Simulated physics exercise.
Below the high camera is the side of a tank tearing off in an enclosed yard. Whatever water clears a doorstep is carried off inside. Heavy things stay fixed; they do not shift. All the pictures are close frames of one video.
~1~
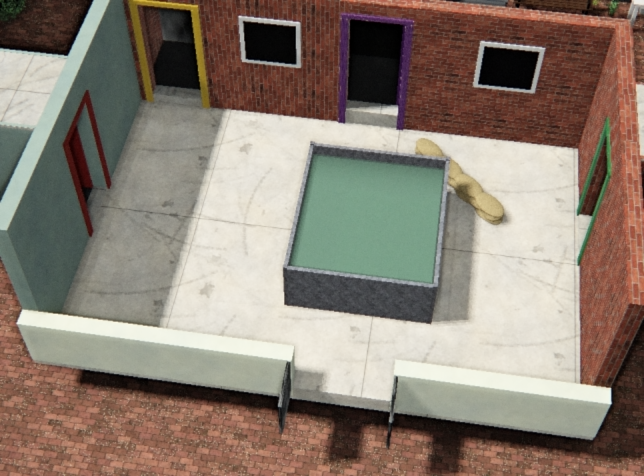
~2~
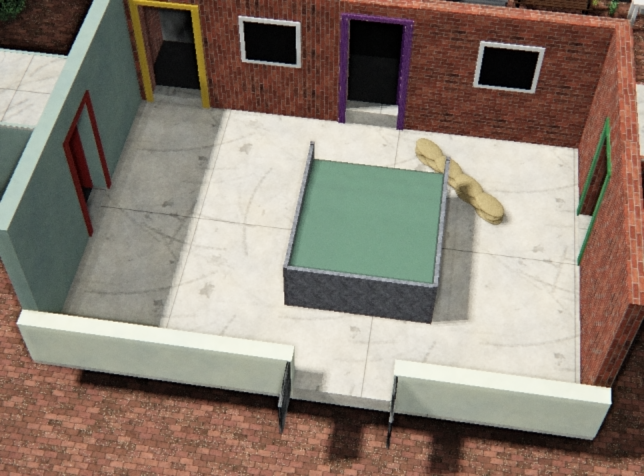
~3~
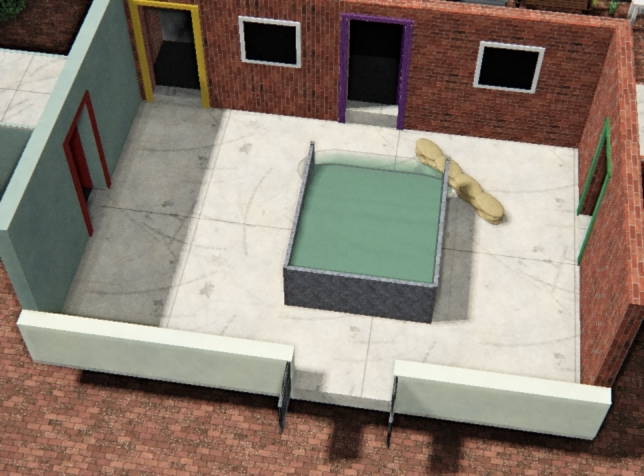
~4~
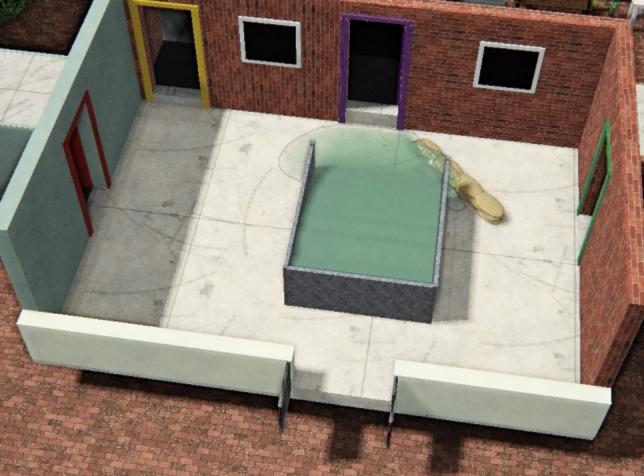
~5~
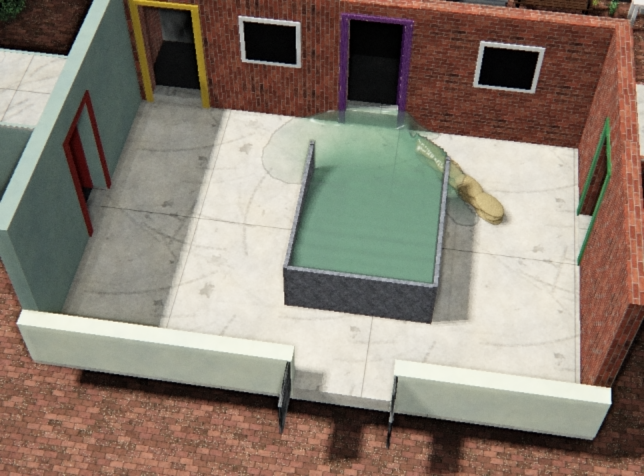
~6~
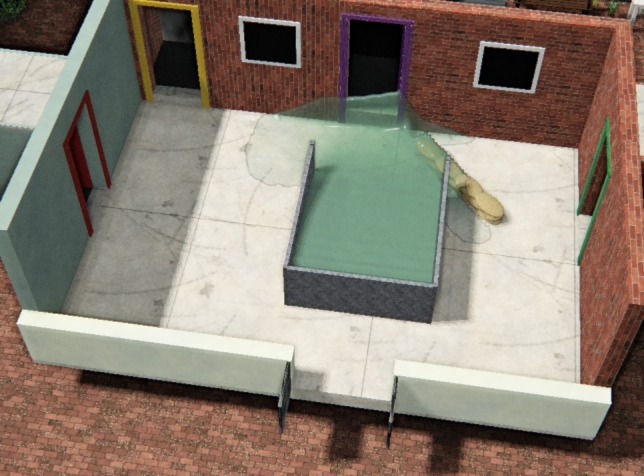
At first, green water sits still in a gray-walled tank in an enclosed yard with brick walls and colored doorways. Then the tank's far side is gone, and water pours out through the gap, spreading in a widening sheet across the pale floor toward the back wall and around the tan object.
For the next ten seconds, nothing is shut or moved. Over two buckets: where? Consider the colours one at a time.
The green door gets overrun I think; the red door gets overrun I think; the purple door gets overrun I think; the yellow door gets overrun I think.
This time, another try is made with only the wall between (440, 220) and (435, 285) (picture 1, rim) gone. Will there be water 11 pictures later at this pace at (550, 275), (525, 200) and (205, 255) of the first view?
In turn: Inundated, then inundated, then untouched.
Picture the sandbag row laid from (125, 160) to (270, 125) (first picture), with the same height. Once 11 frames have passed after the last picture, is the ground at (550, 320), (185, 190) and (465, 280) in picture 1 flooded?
The three points, in order, are untouched, soaked and untouched.
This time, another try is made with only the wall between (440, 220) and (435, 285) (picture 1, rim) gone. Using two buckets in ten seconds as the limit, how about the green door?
Here's my take: The green door tops the limit.
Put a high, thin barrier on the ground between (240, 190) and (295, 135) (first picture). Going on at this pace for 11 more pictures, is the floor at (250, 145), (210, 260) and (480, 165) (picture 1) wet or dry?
Results in order: Swamped / bone-dry / swamped.
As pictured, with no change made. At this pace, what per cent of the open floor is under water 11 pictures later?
It should be close to 45 %.
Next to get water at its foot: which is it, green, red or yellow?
That would be the door marked yellow.
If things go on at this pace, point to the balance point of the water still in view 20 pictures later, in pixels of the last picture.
Close to pixel (331, 197).
A moment on, water covers 25 % of the floor; the green door not reached, the red door not reached, the purple door far over two buckets in, the yellow door wet at the sill, nothing in.
Next, water covers 45 % of the floor; the green door wet at the sill, nothing in, the red door not reached, the purple door far over two buckets in, the yellow door wet at the sill, nothing in.
Then, water covers 70 % of the floor; the green door under two buckets in, the red door over two buckets in, the purple door far over two buckets in, the yellow door over two buckets in.
Later, water covers 90 % of the floor; the green door over two buckets in, the red door far over two buckets in, the purple door far over two buckets in, the yellow door over two buckets in.
In the end, water covers 95 % of the floor; the green door over two buckets in, the red door far over two buckets in, the purple door far over two buckets in, the yellow door over two buckets in.
